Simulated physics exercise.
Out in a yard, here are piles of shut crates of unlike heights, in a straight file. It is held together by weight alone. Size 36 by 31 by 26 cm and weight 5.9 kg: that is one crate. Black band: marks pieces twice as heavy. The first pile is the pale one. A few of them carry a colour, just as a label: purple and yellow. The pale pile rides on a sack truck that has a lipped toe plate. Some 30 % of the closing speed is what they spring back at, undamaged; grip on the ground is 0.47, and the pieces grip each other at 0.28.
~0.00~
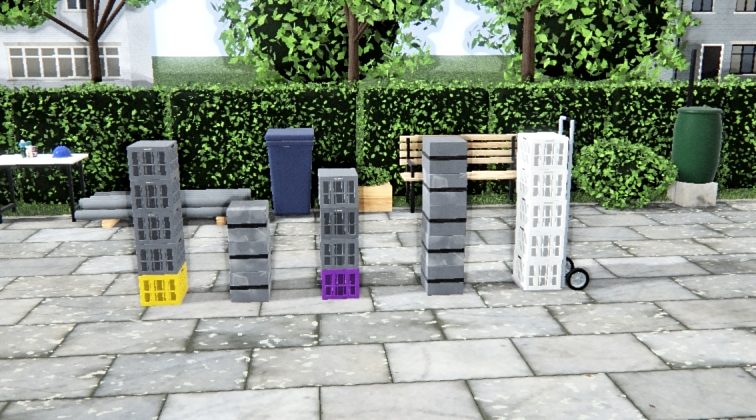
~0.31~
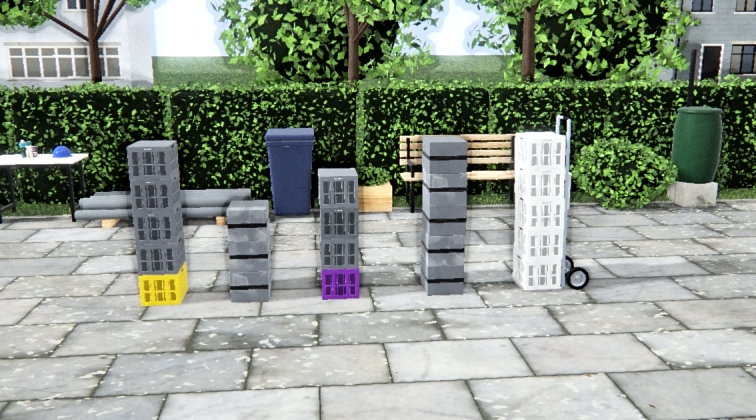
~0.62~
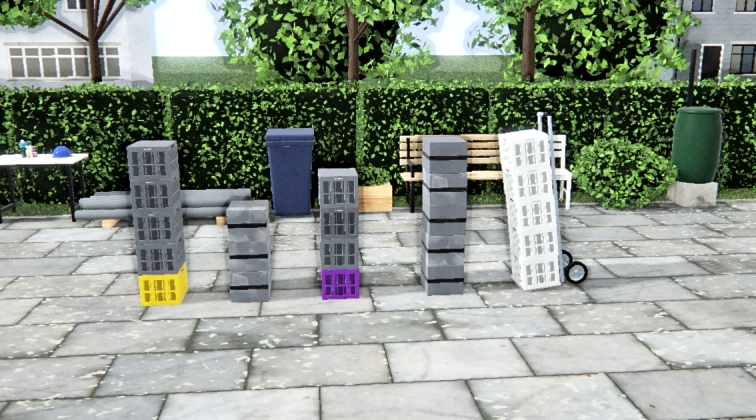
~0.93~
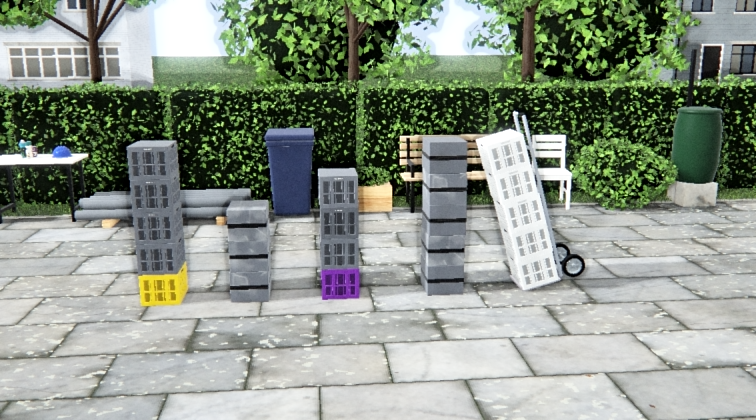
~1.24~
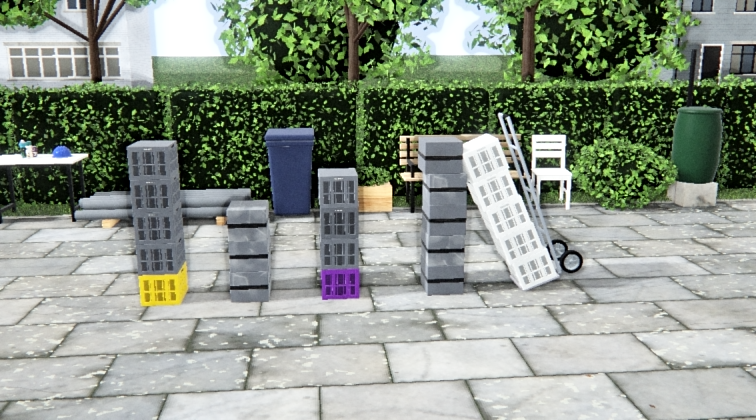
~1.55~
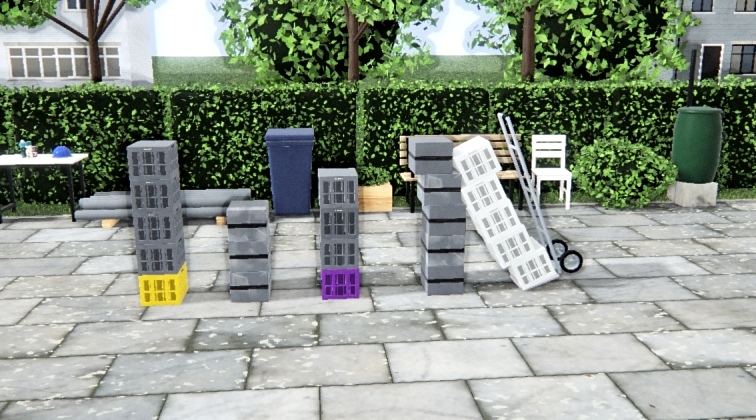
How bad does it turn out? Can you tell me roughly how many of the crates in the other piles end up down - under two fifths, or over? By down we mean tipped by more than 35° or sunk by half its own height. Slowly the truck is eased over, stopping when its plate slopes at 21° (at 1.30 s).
Under two fifths.
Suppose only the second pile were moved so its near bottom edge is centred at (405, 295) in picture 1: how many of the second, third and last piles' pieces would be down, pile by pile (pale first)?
Pile tally - second: 0, third: 0, last: 0.
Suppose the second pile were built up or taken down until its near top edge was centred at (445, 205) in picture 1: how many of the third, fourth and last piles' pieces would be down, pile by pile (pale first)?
Then third 0, fourth 0, last 0.
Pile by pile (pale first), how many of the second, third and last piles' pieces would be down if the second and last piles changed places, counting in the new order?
After the swap, the second pile would have 5 down, the third 3 and the last 0.
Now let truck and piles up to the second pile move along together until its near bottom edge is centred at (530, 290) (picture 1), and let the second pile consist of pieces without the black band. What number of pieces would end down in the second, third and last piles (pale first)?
Result: Second pile 5, third pile 3, last pile 0.
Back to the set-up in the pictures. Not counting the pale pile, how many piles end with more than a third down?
The answer is 0.
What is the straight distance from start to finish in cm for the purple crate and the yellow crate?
Distance from start in cm - purple 0, yellow 0.
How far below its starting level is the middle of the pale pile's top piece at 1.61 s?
About 10 cm.
By 1.61 s, 0 of the pale pile down; none of the 17 other crates down, 2 disturbed.
When it is over (2.3 s), 0 of the pale pile down; none of the 17 other crates down, 2 disturbed; purple crate unmoved; yellow crate unmoved. That is 0 per cent. In pixels of the last frame, middles, purple crate near (340, 277), yellow crate near (164, 283).
